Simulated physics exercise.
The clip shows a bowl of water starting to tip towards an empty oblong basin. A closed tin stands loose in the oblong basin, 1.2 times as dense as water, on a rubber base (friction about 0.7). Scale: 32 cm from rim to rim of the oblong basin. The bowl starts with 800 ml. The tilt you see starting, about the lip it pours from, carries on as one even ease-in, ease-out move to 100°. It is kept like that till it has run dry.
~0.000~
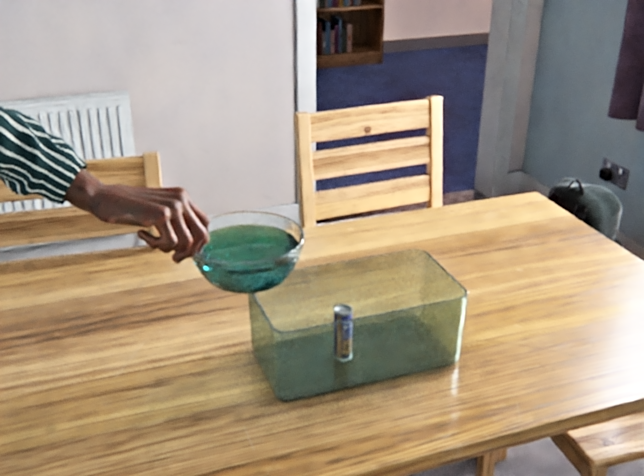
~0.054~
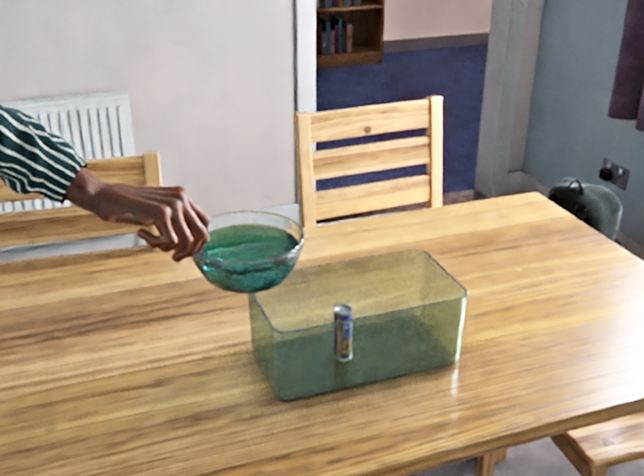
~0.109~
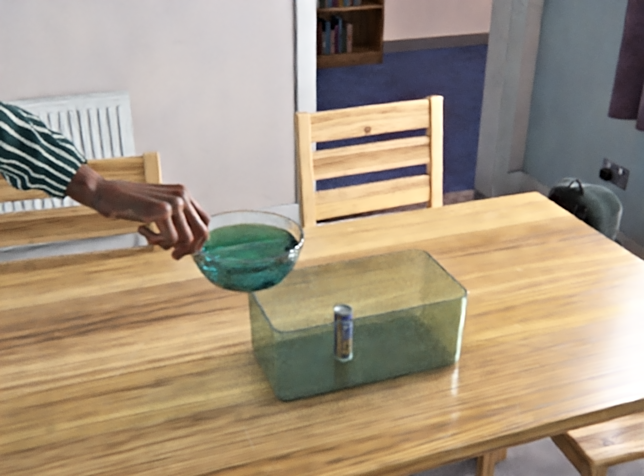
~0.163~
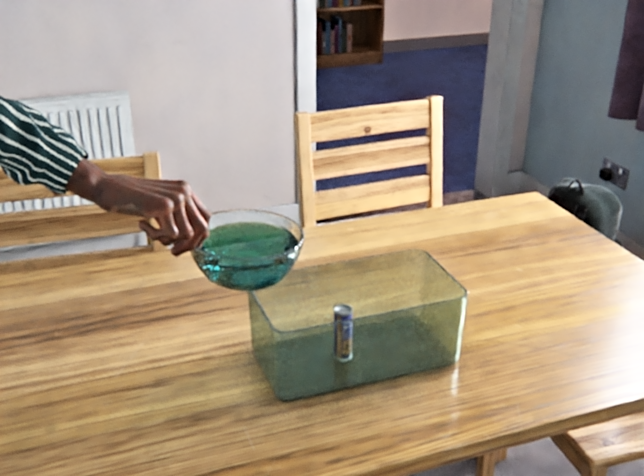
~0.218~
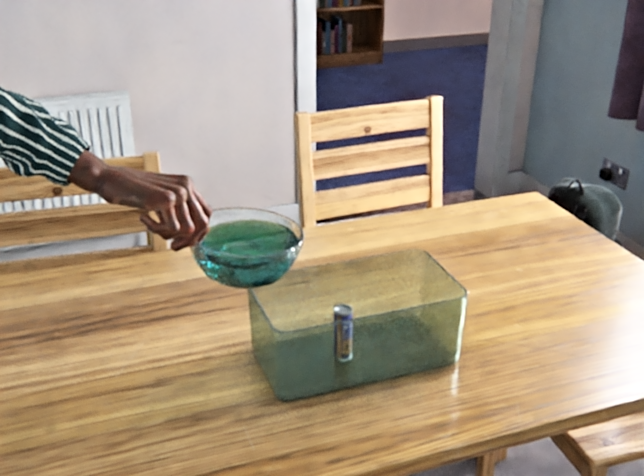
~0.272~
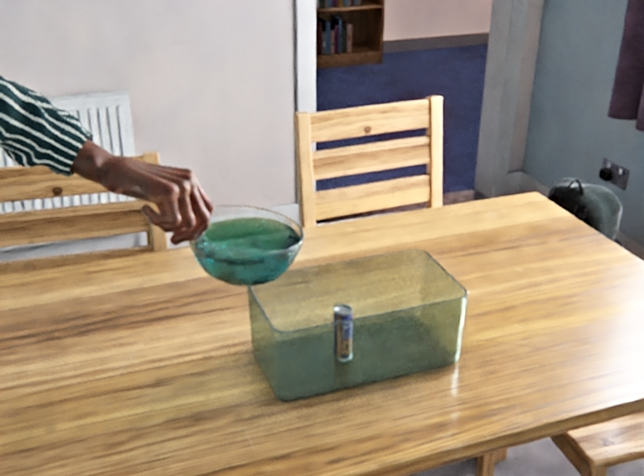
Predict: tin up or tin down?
The tin remains upright.
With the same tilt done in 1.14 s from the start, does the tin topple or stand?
Then it stays up.
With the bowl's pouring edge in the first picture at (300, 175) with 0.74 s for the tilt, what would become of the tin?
Then it goes over.
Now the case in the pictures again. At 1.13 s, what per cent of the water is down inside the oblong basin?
Some 82 per cent.
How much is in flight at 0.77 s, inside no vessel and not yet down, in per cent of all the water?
Some 32 per cent.
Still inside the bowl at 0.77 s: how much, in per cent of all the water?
Some 56 per cent.
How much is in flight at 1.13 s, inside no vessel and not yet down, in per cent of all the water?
Near 14 in a hundred.
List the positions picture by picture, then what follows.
The first frame shows tilt 0°; pouring edge (300, 228); surface from (192, 253) to (296, 236); the oblong basin's rim runs from (260, 306) to (446, 272); the tin's top is at (343, 311).
The second frame shows tilt 0°; pouring edge (300, 229); surface from (193, 253) to (296, 236).
The third frame shows tilt 1°; pouring edge (300, 229); surface from (192, 252) to (296, 235).
The fourth frame shows tilt 3°; pouring edge (300, 229); surface from (193, 250) to (296, 234).
The fifth frame shows tilt 6°; pouring edge (300, 229); surface from (193, 248) to (296, 232).
The sixth frame shows tilt 9°; pouring edge (300, 229); surface from (193, 245) to (297, 230).
By 0.77 s the tilt is 56° and 57 per cent is still to pour; the tin stands where it began.
By 1.13 s the tilt is 90° and 4 per cent is still to pour; the tin stands where it began.
By 1.51 s the tilt is 100° and 0 per cent is still to pour; the tin stands where it began.
By 1.92 s the tilt is 100° and 0 per cent is still to pour; the tin stands where it began.
At rest the tin stands where it began.
